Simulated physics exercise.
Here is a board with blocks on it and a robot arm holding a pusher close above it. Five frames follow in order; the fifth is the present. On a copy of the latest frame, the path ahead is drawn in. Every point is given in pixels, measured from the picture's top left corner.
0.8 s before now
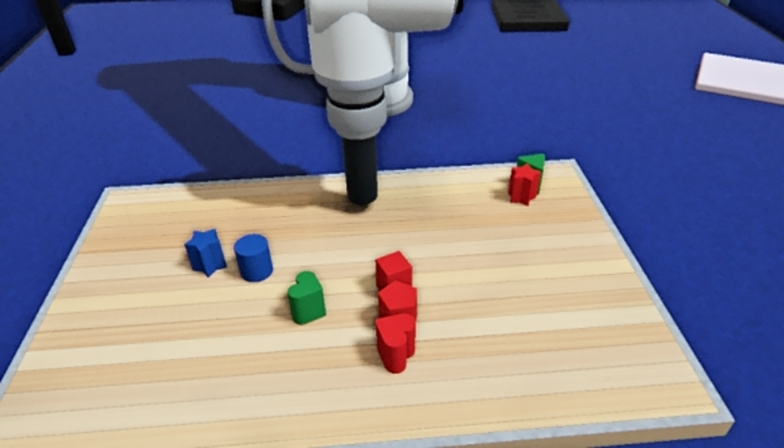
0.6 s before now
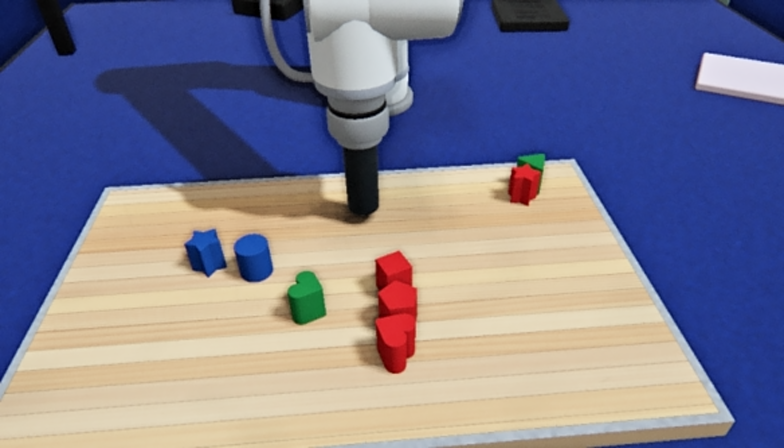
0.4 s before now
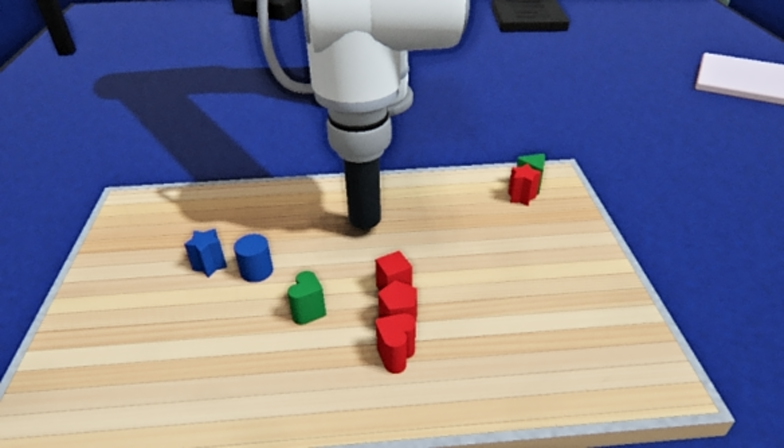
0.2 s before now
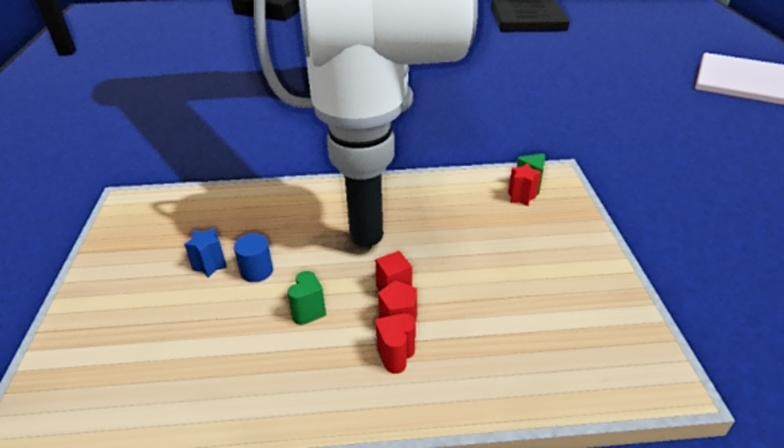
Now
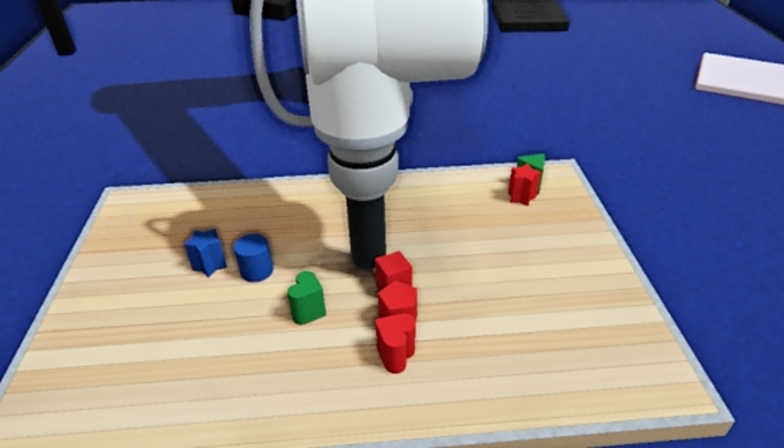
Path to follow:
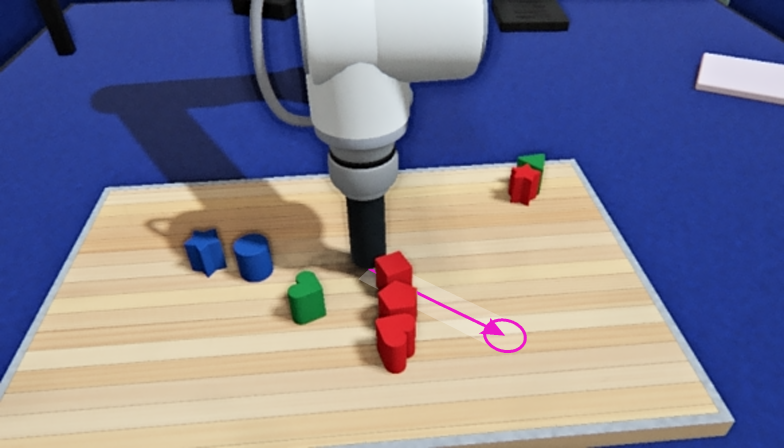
A white robot arm holding a black, rod-like pusher leans over a pale wooden board on a blue surface, seen from above and in front by a still camera. A blue star and cylinder sit left, a green heart near centre beside a column of red blocks, and a red star and green block at upper right. The pusher glides steadily toward the viewer, reaching beside the top red block, while the blocks stay put.
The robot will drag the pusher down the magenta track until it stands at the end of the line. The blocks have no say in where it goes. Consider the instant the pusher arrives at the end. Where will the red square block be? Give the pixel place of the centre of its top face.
The centre of its top face lies at (457, 317).
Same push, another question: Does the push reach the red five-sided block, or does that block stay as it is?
It moves.
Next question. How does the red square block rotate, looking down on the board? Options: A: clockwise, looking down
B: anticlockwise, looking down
A - clockwise, looking down.
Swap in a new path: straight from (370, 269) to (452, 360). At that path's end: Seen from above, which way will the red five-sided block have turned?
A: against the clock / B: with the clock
Option B.
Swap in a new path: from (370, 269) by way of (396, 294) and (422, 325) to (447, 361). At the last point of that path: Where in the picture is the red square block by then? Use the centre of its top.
It should be at about (479, 317).
Path on the board, straight from (370, 269) to (505, 335).
What follows on the original path. One third of the way, pusher at (411, 279); red square block at (426, 286), turned 30° clockwise; red heart at (395, 339), turned 20° clockwise; red five-sided block at (410, 313), turned 15° clockwise.
Two thirds of the way, pusher at (457, 301); red square block at (452, 313), turned 100° clockwise; red heart at (392, 346), turned 40° clockwise; red five-sided block at (416, 323), turned 30° clockwise.
At the end, pusher at (507, 324); green heart in place; red square block at (457, 317), turned 130° clockwise; red heart at (392, 346), turned 40° clockwise; red five-sided block at (416, 323), turned 30° clockwise.
